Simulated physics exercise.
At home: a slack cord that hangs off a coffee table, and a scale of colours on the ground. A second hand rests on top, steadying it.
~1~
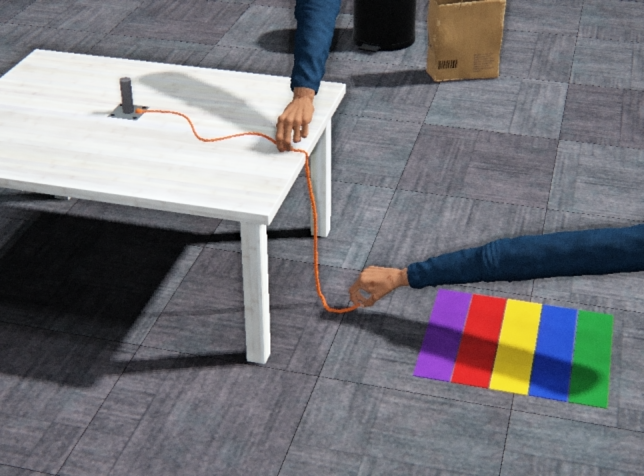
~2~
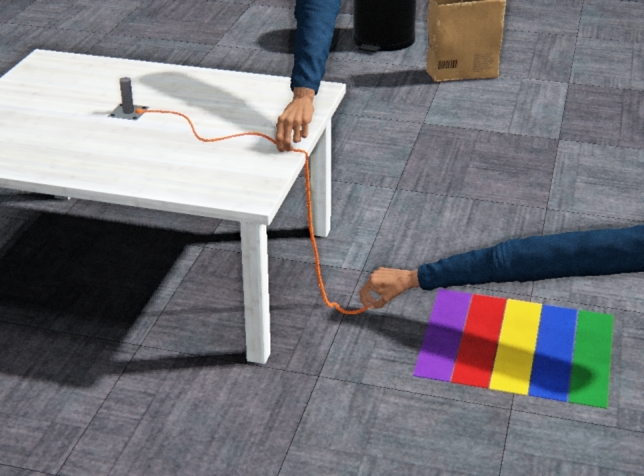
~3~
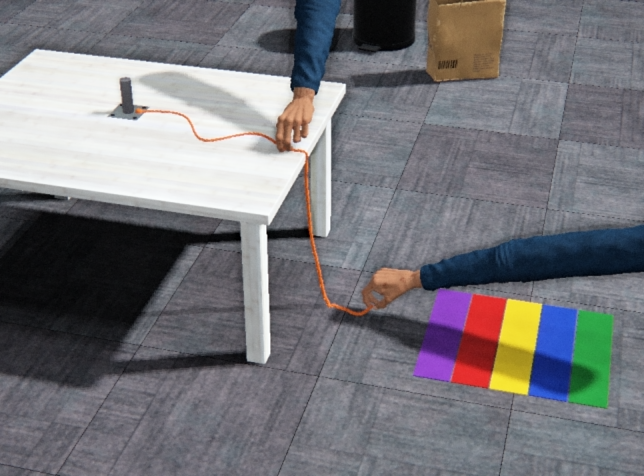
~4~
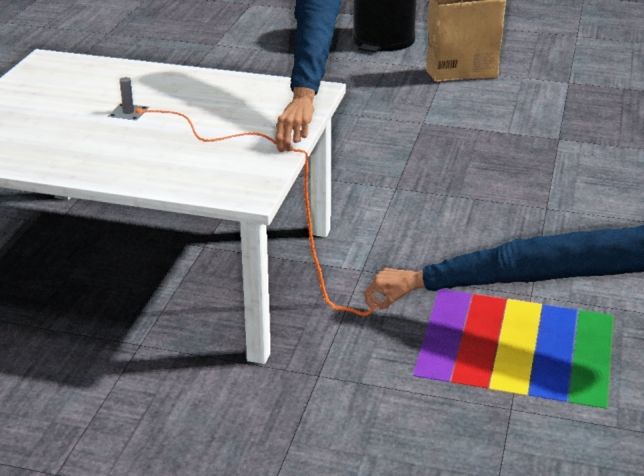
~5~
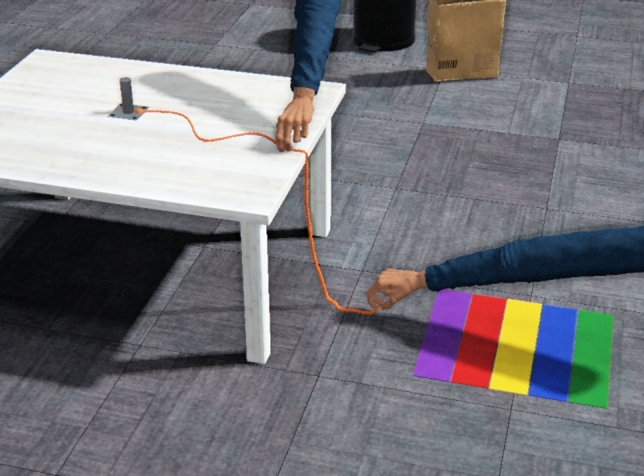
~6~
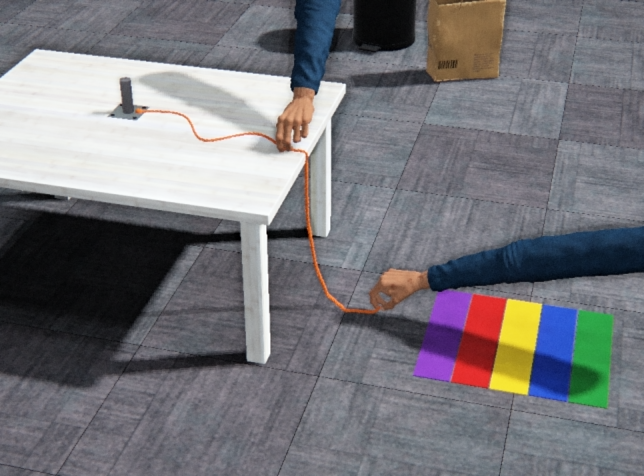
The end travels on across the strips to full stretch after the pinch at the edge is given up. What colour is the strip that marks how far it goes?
That strip is yellow.
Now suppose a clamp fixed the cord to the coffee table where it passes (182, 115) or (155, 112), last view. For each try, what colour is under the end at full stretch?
It ends on yellow the first time and on yellow the second time.
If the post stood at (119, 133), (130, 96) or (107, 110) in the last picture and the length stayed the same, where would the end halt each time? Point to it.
Try by try: (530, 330), (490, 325) and (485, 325).
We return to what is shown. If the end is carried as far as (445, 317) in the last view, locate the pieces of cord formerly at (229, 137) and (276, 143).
Point one: (256, 138); point two: (307, 151).
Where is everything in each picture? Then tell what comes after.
The first picture shows end (360, 304); purple (436, 362); red (473, 368); yellow (511, 374); blue (550, 381); green (590, 387).
The second picture shows end (370, 305); cord through (171, 113) (199, 138) (268, 138) (307, 175) (312, 236) (324, 295).
The third picture shows end (373, 306).
The fourth picture shows end (375, 306); cord through (171, 113) (199, 138) (268, 138) (306, 175) (311, 235) (325, 295).
The fifth picture shows end (377, 307).
The sixth picture shows end (380, 307); cord through (171, 113) (199, 138) (268, 138) (306, 175) (310, 235) (328, 295).
Soon after, end near (444, 317); over purple.
After that, end near (490, 324); over red.
At the stop, end near (518, 329); over yellow. The yellow one.
